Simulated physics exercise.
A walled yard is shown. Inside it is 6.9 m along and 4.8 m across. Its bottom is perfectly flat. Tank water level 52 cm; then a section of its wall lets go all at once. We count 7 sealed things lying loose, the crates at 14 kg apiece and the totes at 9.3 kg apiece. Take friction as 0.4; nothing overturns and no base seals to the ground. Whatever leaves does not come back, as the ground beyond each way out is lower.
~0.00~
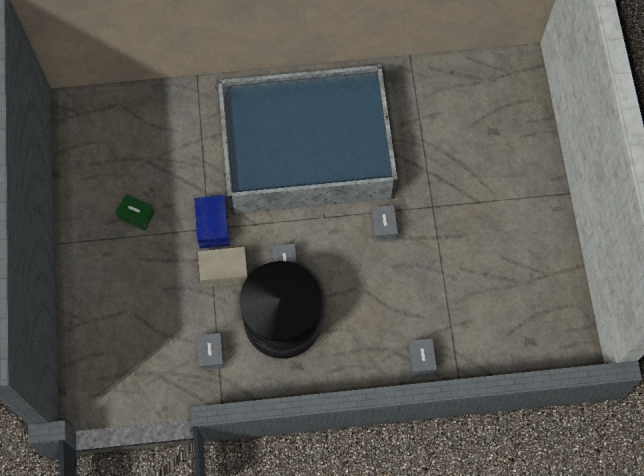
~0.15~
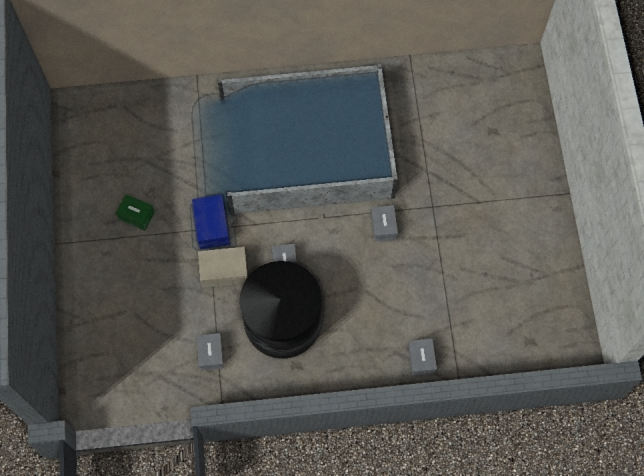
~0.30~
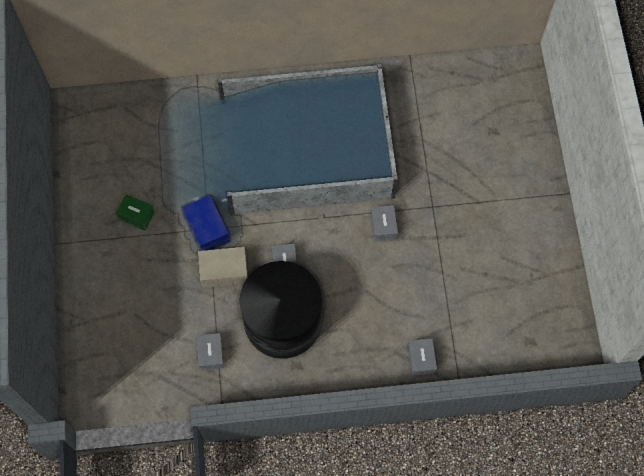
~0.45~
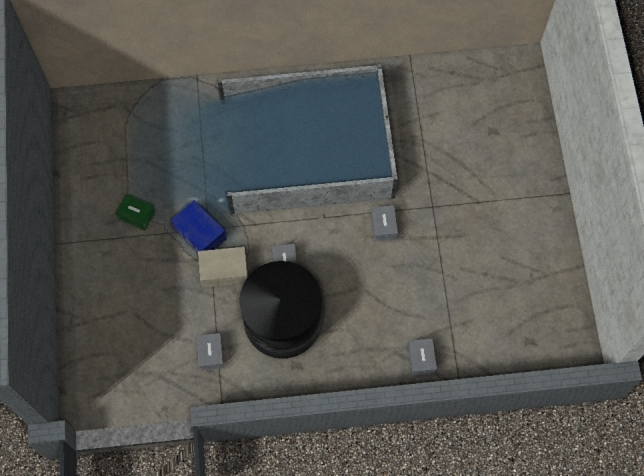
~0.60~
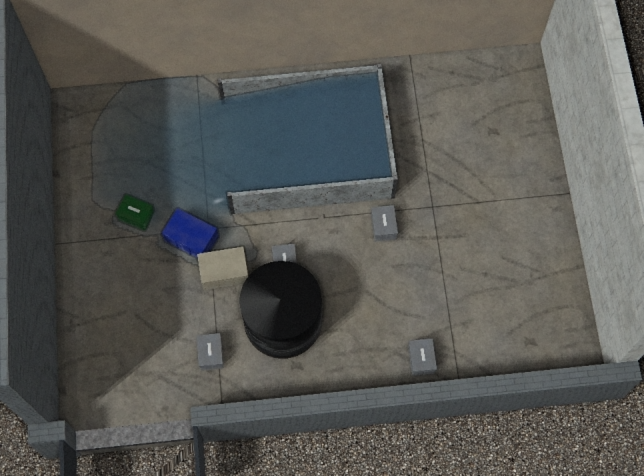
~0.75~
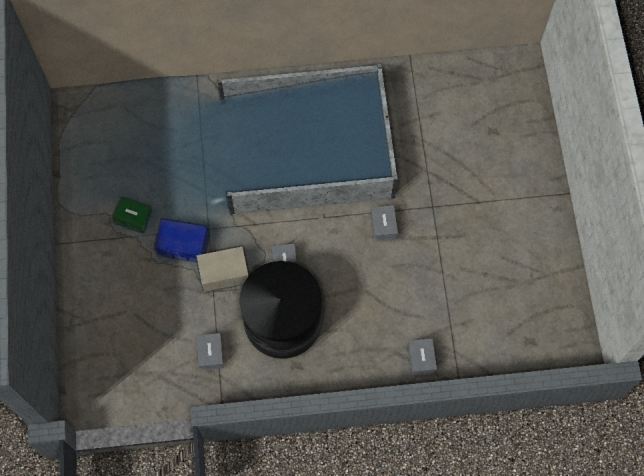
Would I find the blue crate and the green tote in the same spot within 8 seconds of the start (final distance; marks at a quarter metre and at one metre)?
Result: The blue crate is swept a long way; the green tote is swept a long way.
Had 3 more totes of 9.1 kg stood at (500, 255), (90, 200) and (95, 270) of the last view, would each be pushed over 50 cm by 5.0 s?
First inside the limit, then outside the limit, then outside the limit.
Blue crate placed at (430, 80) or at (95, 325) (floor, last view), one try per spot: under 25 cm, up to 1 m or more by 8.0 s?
At the first spot it shifts partway; at the second it winds up far off.
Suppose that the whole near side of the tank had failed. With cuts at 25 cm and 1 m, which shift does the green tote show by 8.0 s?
Had it gone that way, the green tote would sit tight.
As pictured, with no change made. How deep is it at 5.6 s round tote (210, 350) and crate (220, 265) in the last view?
6 and 7 cm.
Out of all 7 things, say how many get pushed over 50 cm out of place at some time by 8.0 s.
Count: 3.
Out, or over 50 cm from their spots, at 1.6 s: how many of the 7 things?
Count: 2.
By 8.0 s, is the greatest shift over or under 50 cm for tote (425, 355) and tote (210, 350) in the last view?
First one stayed inside, second one went too far.
After 1.6 s the blue crate is near (159, 277), 1.0 m from its start, aground; the green tote is near (71, 269), 1.1 m from its start, aground; 0 of 7 are out; 0 afloat.
After 3.6 s the blue crate is near (182, 304), 1.2 m from its start, aground; the green tote has gone out; 1 of 7 are out; 0 afloat.
After 5.6 s the blue crate is near (227, 331), 1.6 m from its start, afloat; the green tote has gone out; 1 of 7 are out; 2 afloat.
After 8.0 s the blue crate is near (219, 389), 2.3 m from its start, afloat; the green tote has gone out; 1 of 7 are out; 1 afloat.
